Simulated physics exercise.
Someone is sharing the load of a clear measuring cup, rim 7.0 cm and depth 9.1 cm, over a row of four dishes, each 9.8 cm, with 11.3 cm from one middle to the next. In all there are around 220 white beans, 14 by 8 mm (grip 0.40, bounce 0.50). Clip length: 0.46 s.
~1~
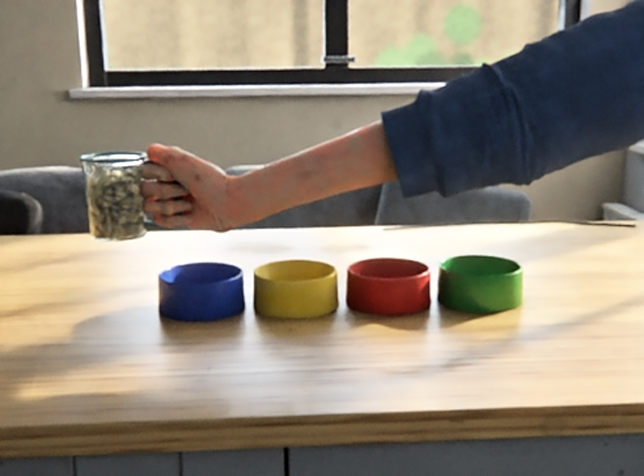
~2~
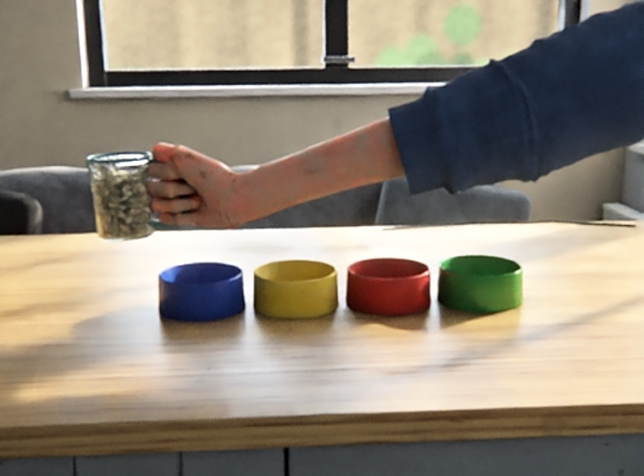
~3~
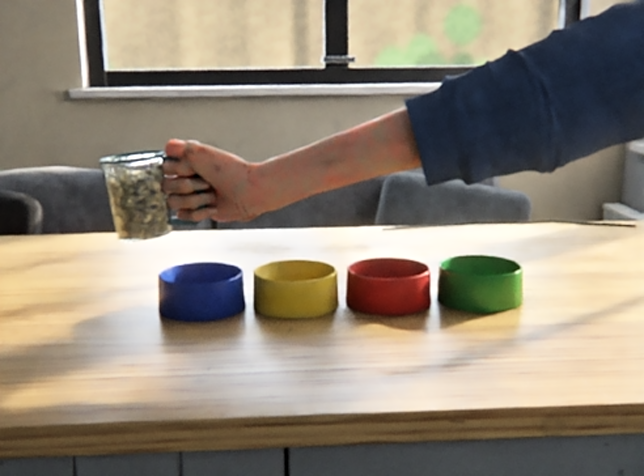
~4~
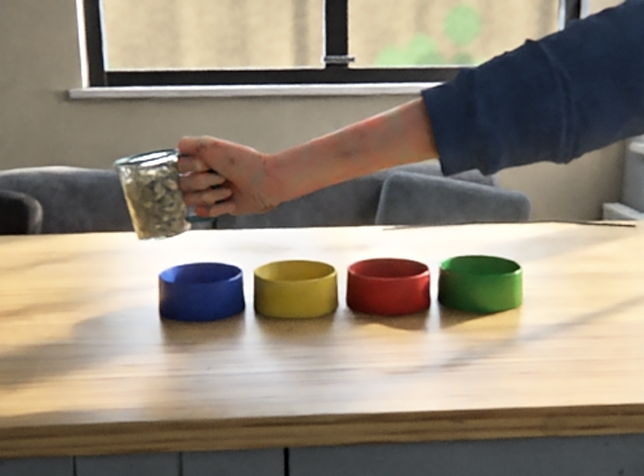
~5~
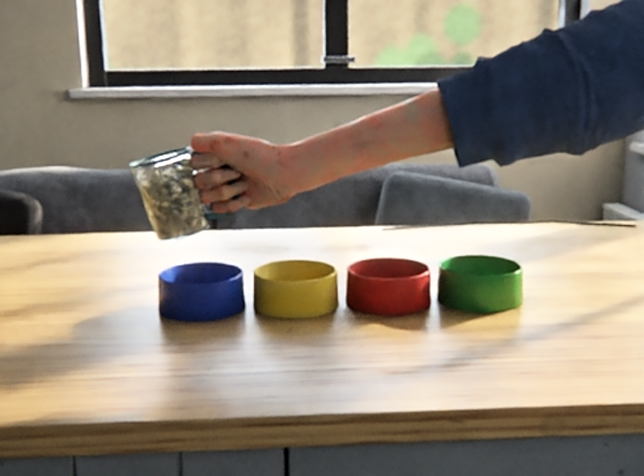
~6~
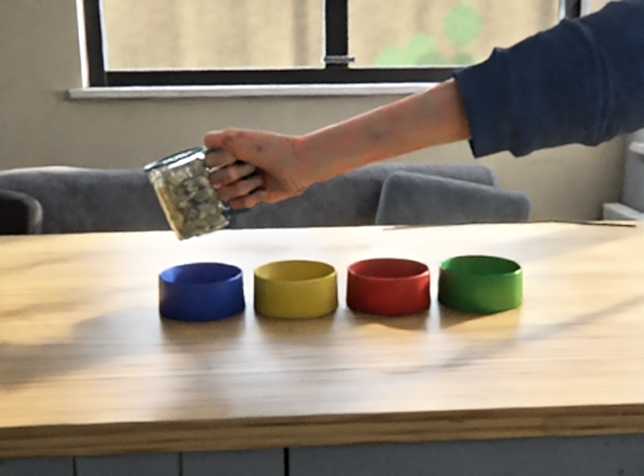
The footage shows a hand holding a clear measuring cup of small pale pieces, moving it rightward above a wooden table behind blue, yellow, red and green dishes, while gradually tilting the cup's rim to the left.
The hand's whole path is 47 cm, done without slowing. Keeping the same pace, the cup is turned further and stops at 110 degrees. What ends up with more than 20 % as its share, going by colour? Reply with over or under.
Red under, blue under, green over, yellow under, counter under.
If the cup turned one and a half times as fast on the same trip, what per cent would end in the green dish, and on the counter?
In that case you'd see green at 20 and the counter at 20.
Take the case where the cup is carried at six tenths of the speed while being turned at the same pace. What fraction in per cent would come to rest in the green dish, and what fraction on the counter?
Shares - green 0, counter 10.
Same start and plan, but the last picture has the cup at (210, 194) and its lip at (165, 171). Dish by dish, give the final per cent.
Red 0, blue 0, green 90, yellow 0.
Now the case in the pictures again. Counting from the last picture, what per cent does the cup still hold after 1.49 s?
95 %.
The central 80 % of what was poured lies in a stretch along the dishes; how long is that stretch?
Some 6 centimetres.
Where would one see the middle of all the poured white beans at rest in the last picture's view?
Roughly (469, 283).
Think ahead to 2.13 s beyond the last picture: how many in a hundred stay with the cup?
Estimate: Some 55 %.
Then, 0.89 s after the last picture, tilt 61 degrees; cup holds 100 %.
Then, 1.49 s after the last picture, tilt 90 degrees; cup holds 95 %, red 5 %.
Then, 2.13 s after the last picture, tilt 110 degrees; cup holds 55 %, red 5 %, green 35 %.
In the end, red 5 %, blue 0 %, green 90 %, yellow 0 %, counter 5 %.
